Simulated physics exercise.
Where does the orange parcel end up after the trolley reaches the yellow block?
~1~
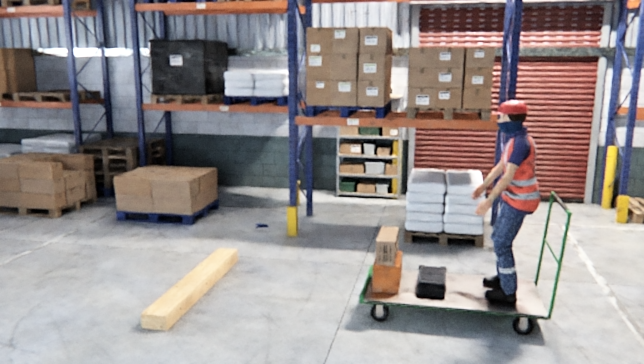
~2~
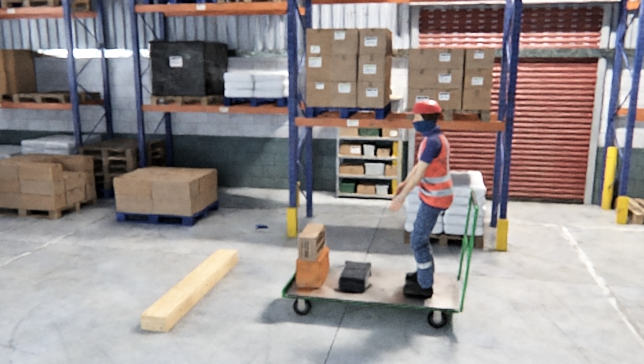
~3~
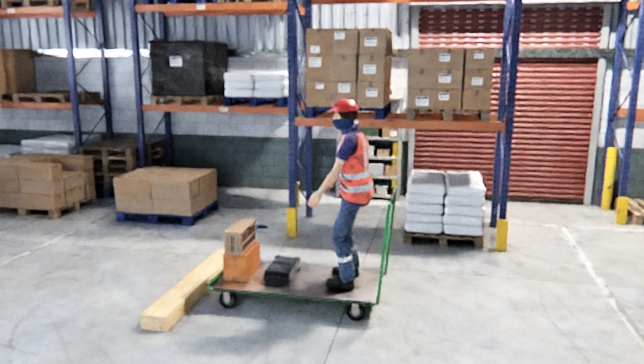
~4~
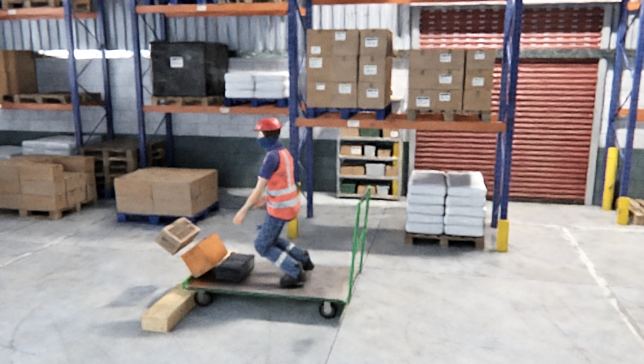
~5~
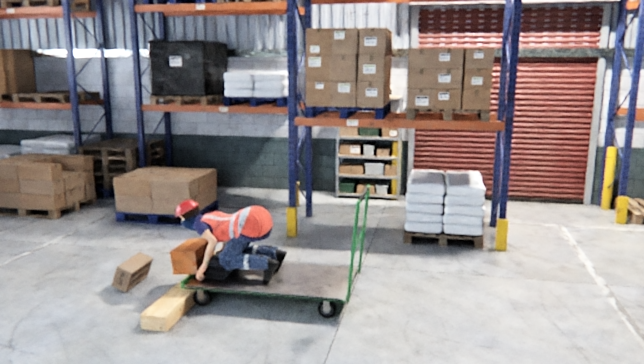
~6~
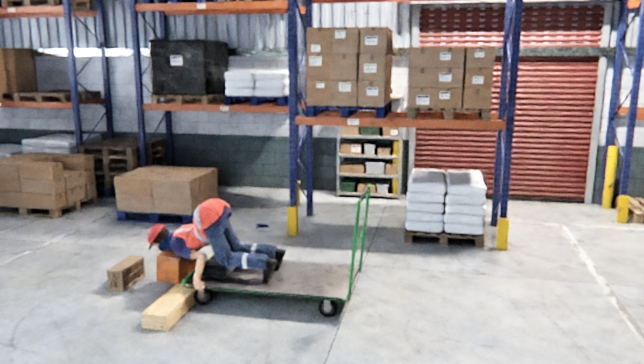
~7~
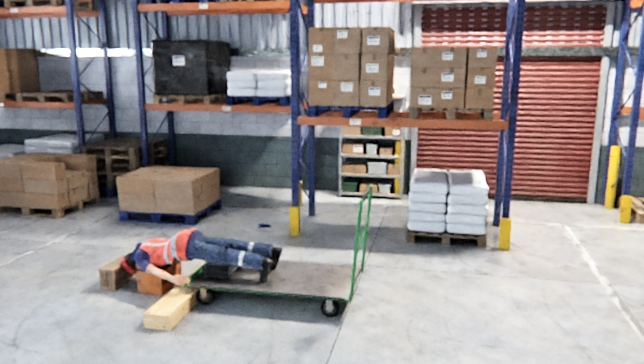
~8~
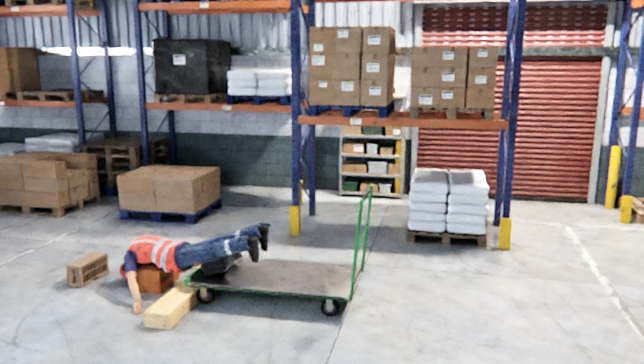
It tips over the front edge of the trolley and comes off, ending on the floor just beyond the deck, beneath the fallen worker.
In the video, a worker in an orange vest rides a flat trolley left across a warehouse until it stops at a yellow block. A brown crate and orange parcel tumble off the front, and the worker pitches forward, ending face down beyond the deck while a black case stays aboard.
